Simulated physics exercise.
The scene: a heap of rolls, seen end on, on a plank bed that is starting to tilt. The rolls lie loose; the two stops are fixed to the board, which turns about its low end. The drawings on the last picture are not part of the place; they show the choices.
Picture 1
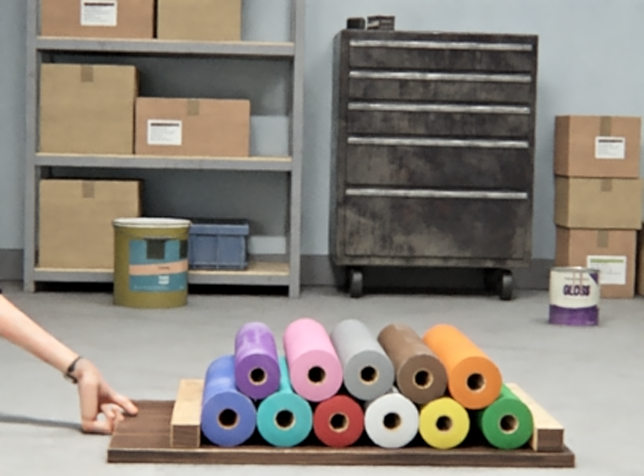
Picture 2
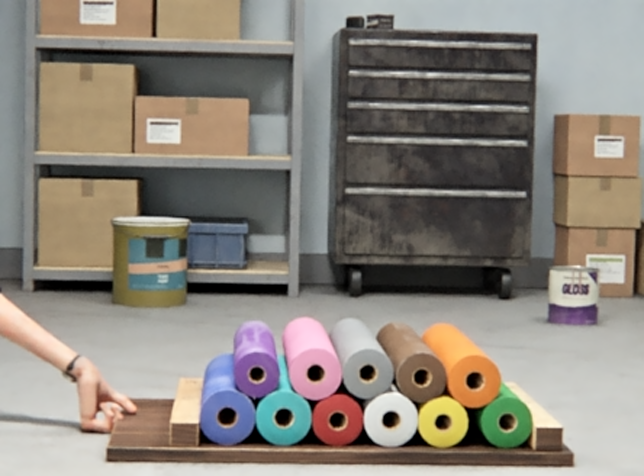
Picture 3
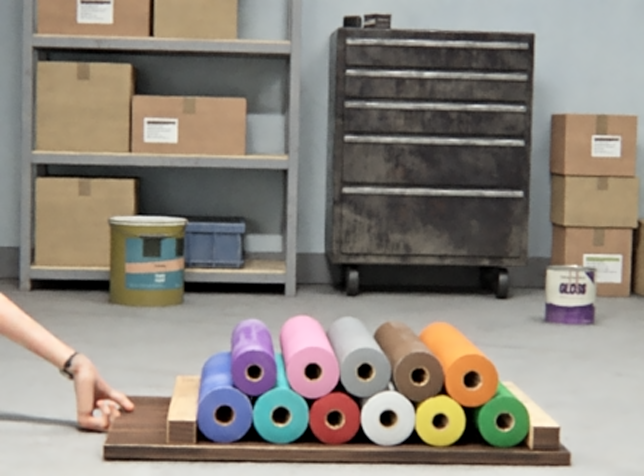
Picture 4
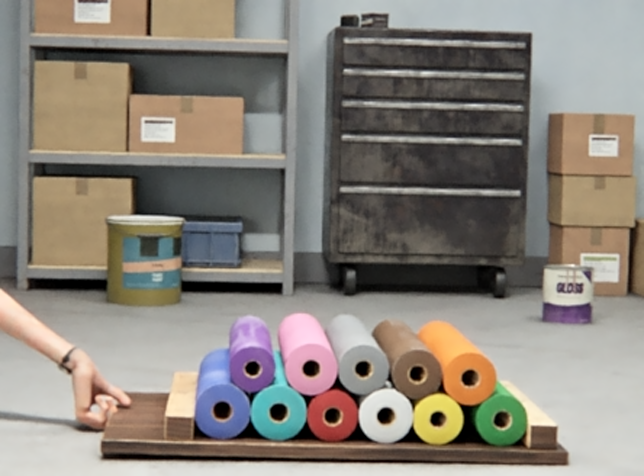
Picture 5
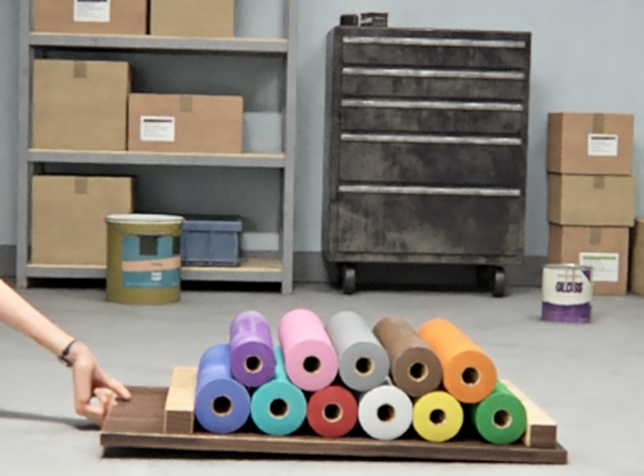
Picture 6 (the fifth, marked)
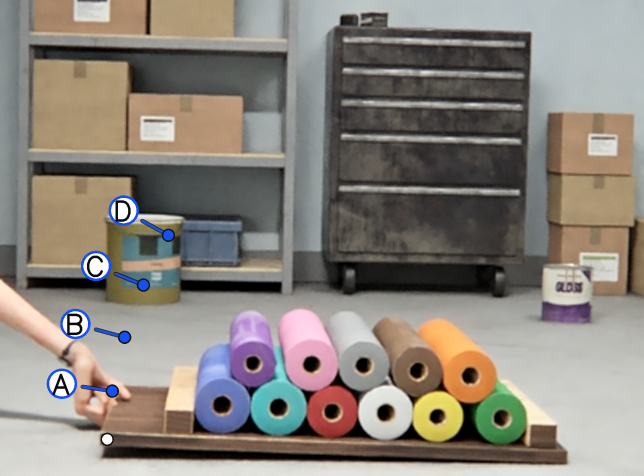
A dark board carrying two stacked rows of colourful rolls between wooden blocks lay on a workshop floor, and a hand at its left end lifted that side very slightly.
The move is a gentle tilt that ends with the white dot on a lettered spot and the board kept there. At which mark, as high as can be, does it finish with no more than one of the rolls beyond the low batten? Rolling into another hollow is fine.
Stop at C.
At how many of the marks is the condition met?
Three of them.
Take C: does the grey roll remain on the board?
Yes, with C.
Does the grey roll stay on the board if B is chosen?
Yes, with B.
On the copy, A at (113, 391); B at (125, 337); C at (144, 285); D at (168, 235); the white dot at (107, 440).
On C. First, board at 15°.
Then, board at 21°.
Finally, board at 21°, one over the low batten (orange).
By contrast, A none over the low batten; B none over the low batten; D four over the low batten (pink, orange, brown, grey).
